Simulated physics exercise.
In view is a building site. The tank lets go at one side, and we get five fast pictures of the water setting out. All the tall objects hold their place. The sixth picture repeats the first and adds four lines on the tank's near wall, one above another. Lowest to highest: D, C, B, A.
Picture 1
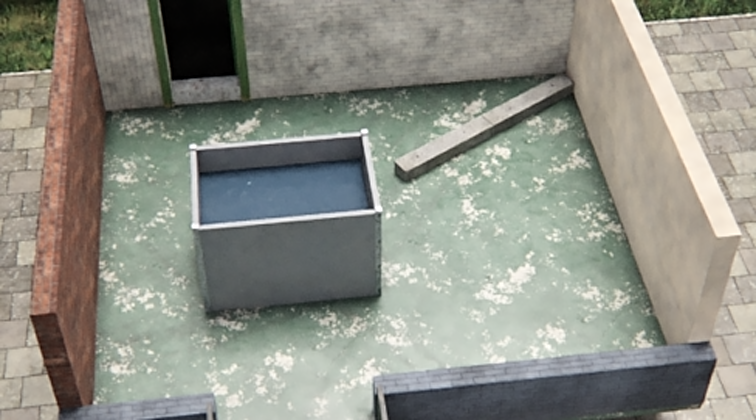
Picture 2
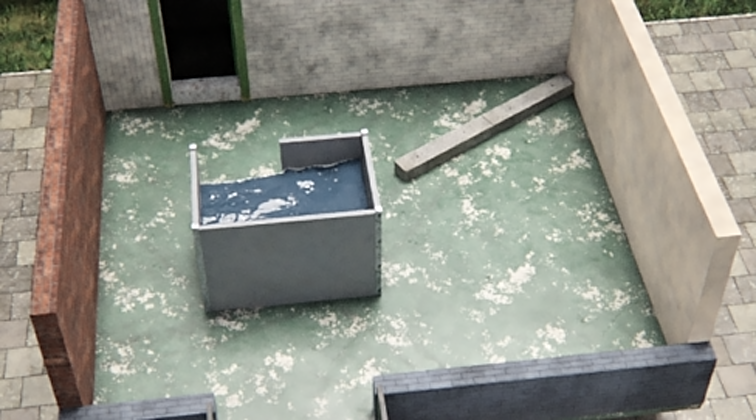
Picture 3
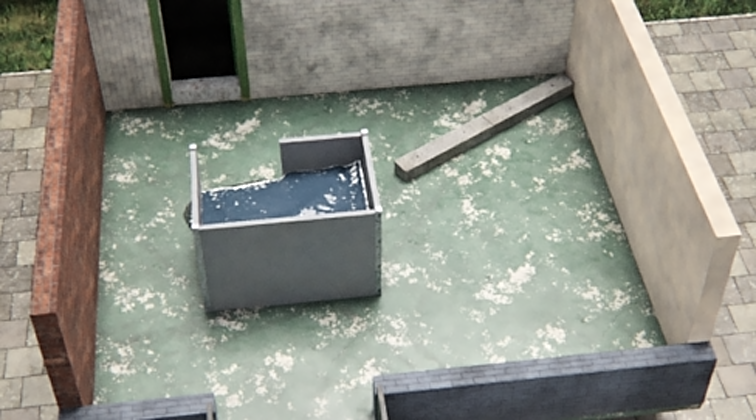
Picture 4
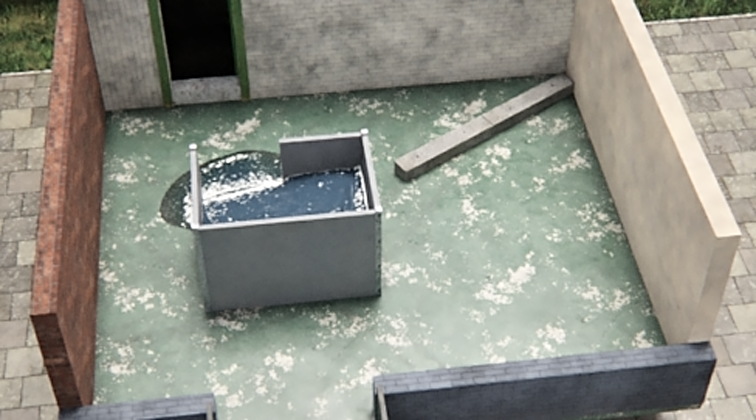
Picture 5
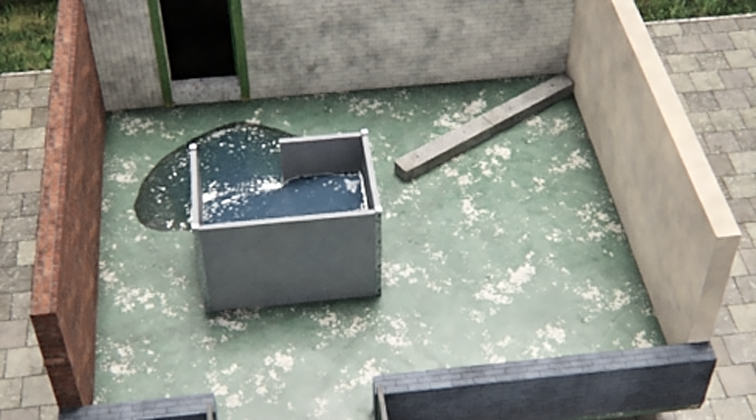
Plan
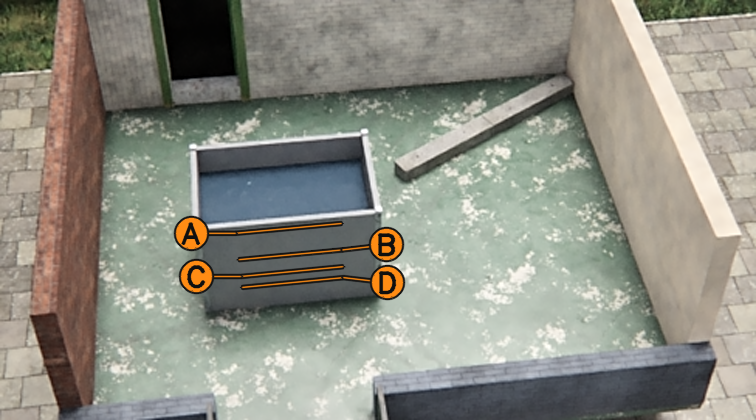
At first, water lies still in a grey tank inside a walled yard with a green floor and a long beam. Then part of the tank's back wall is gone and the water churns and dips. A dark sheet of water emerges behind the tank, spreading across the floor to the left and back.
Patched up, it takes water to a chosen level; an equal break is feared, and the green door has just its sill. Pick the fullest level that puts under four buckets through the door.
It is C.
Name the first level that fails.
Here it is level B.
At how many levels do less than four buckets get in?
Two of them.
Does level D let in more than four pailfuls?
No.
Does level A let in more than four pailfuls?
Yes.
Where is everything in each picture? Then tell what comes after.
Water in the tank at rest, its middle at (285, 202); foot of the green doorway at (208, 102); open gate at (293, 381).
Water covers 1 % of the ground, its front hidden from here.
Water covers 3 % of the ground, its front hidden from here.
Water covers 6 % of the ground, its front hidden from here.
Water covers 12 % of the ground and shows as far out as (148, 213).
On the marked copy, A at (288, 228); B at (290, 254); C at (292, 271); D at (292, 282); from the bottom up D, C, B, A.
Choosing A, dozens of bucketfuls pour in.
Choosing B, about 10 bucketfuls get in.
Choosing C, a bucket or two gets in.
Choosing D, nothing gets over.
